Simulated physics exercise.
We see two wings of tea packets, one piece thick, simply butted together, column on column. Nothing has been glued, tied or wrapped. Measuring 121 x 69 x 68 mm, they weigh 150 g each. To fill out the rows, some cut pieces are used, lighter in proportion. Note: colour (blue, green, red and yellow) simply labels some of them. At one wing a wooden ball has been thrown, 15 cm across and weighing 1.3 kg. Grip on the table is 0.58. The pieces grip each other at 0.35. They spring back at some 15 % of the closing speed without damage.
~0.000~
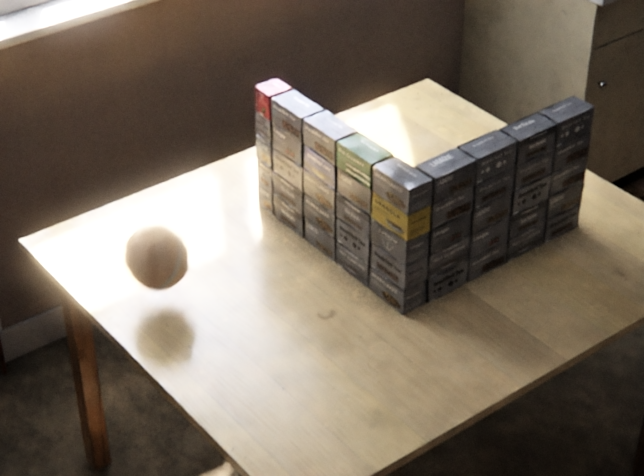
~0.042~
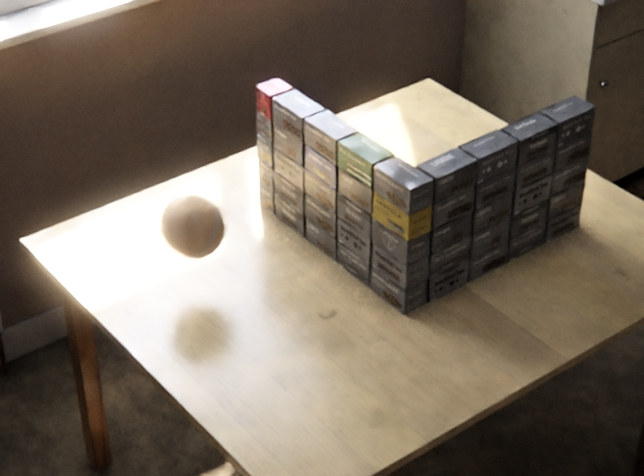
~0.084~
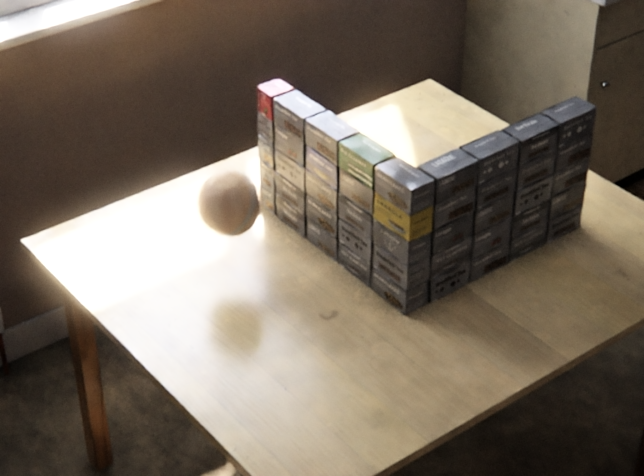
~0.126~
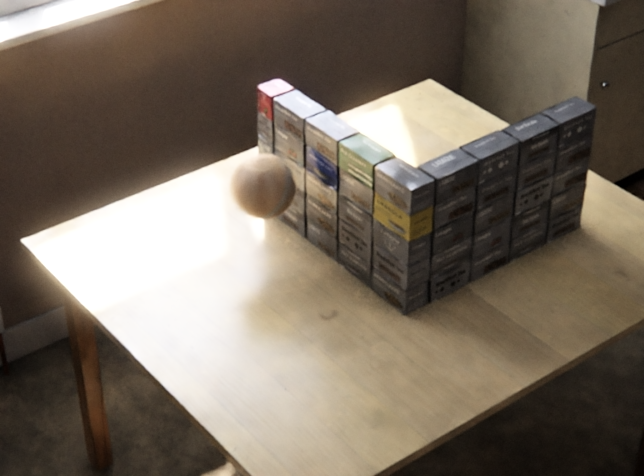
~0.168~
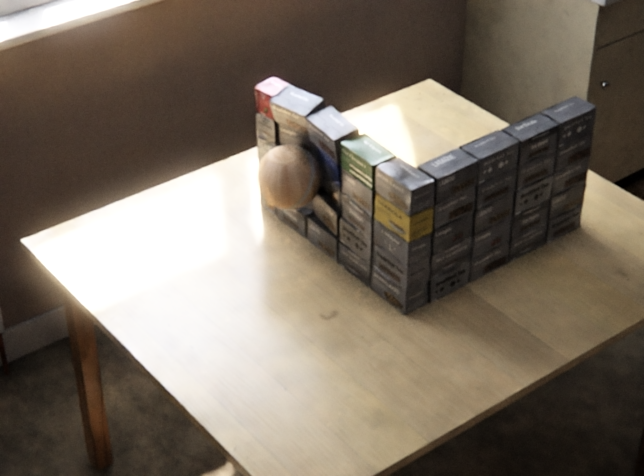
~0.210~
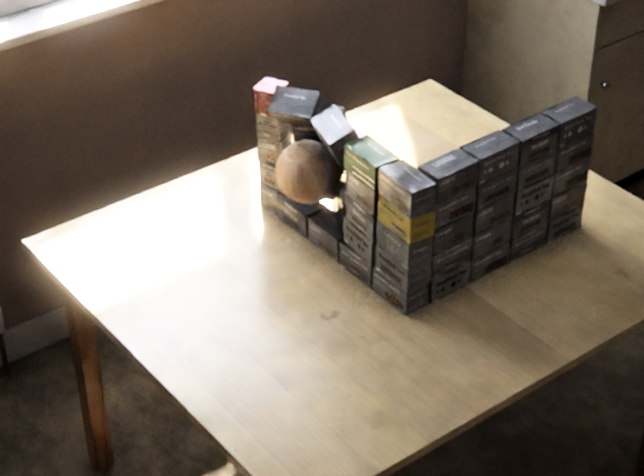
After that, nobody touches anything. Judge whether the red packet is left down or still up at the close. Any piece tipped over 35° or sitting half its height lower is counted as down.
At the close the red packet is down.
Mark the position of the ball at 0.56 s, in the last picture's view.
I'd put it somewhere around (449, 139).
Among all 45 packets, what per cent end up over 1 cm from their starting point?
The share is 40 %.
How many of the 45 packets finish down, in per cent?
Roughly 30 per cent of them.
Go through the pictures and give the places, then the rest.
In the first picture (we follow the side turned to the camera), ball (156, 257) 32 cm from contact, 2.6 m/s; red packet (273, 87); blue packet (319, 168); green packet (365, 147); no piece has moved.
Ball (193, 227) 22 cm from contact, 2.4 m/s; red packet (274, 86), in the second picture.
Ball (229, 204) 13 cm from contact, 2.3 m/s; red packet (275, 87), in the third picture.
Ball (263, 187) 32 mm from contact, 2.3 m/s; red packet (275, 87), in the fourth picture.
Ball (289, 177) after contact, 1.3 m/s; red packet (273, 86) displaced 5 mm; blue packet (328, 163) tipped 7°; steepest lean 16°, the packet at (296, 99); 11 stirred so far, in the fifth picture.
Ball (307, 172) after contact, 1.4 m/s; red packet (271, 85) displaced 16 mm; green packet (372, 150) displaced 14 mm; steepest lean 40°, the packet at (293, 101); 1 of the 45 packets down, 20 disturbed in all, in the sixth picture.
Around 0.32 s, ball still moving; 8 of the 45 packets down; red packet tipped 5°; blue packet tipped 31°, 46 mm lower.
Around 0.56 s, ball still moving; 8 of the 45 packets down; red packet tipped 13°; blue packet tipped 41°, 16 cm lower.
Around 1.12 s, ball still moving; 13 of the 45 packets down; red packet on its side; blue packet tipped 53°, 43 cm lower.
Finally (1.4 s), ball rolling away; 13 of the 45 packets down; red packet tipped 66°, 98 cm lower; blue packet tipped 57°, 92 cm lower; yellow packet displaced 15 mm. Seen by the last camera, middles, red packet near (162, 246), blue packet near (602, 288).
